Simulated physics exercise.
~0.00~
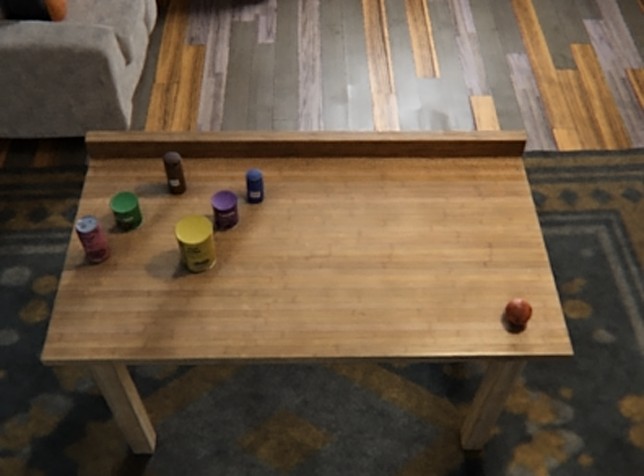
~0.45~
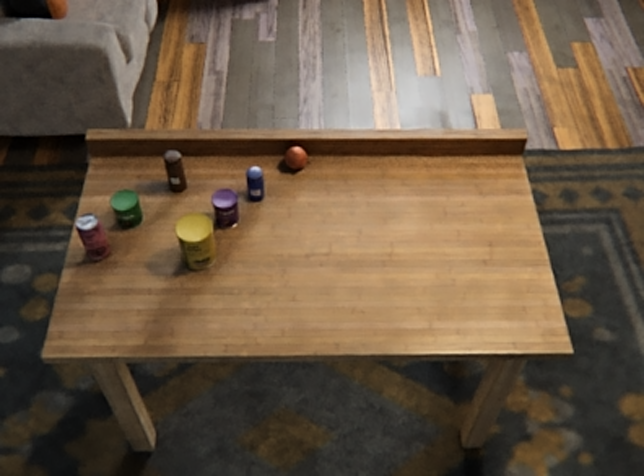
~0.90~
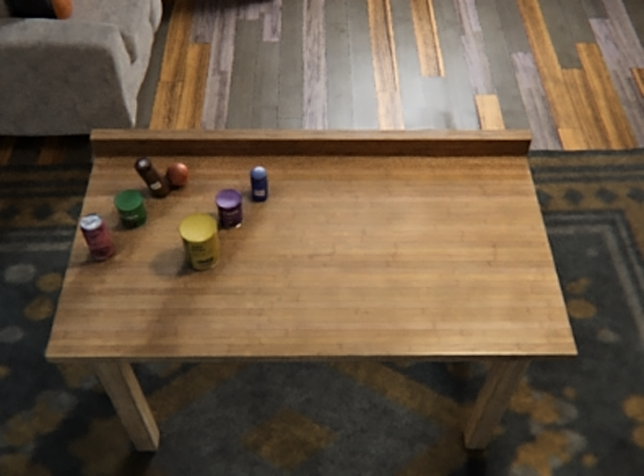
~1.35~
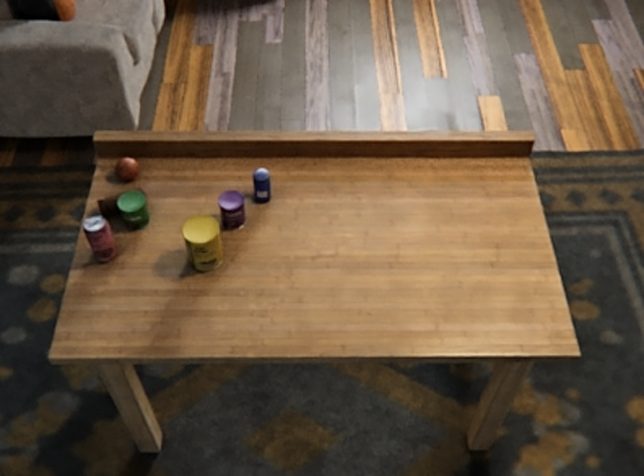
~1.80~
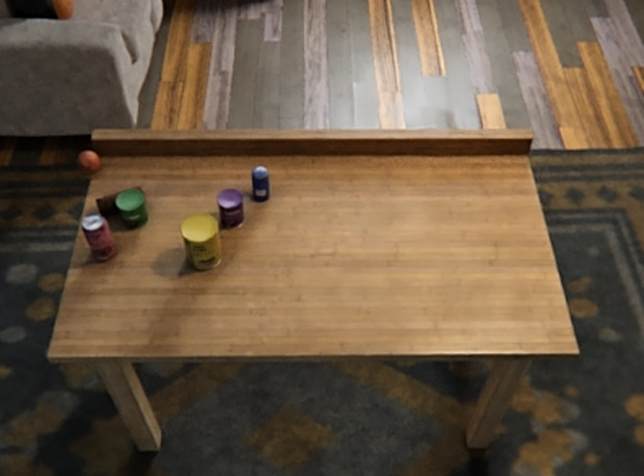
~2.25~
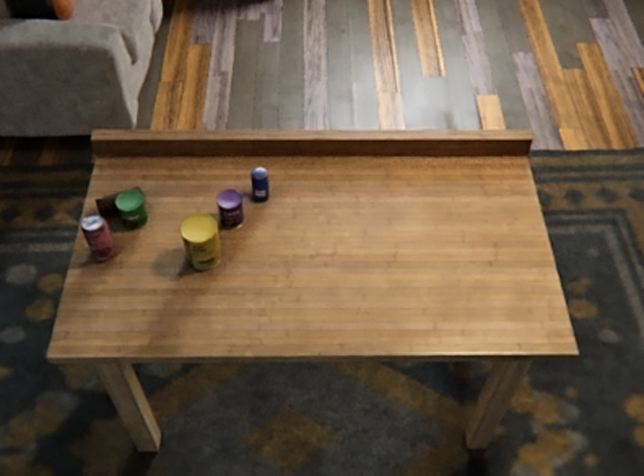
To begin with, a reddish-orange ball sits near the right front corner of a wooden table, while a green tin, a purple tin, a yellow tin, a pink can and brown and blue shakers stand toward the left. The ball travels left and away to the raised rail along the far edge. It continues left to the brown shaker, which shifts and leans. The shaker then ends up on its side beside the green tin as the ball moves on. Finally, the ball passes the far left corner and disappears from view, leaving the other containers upright.
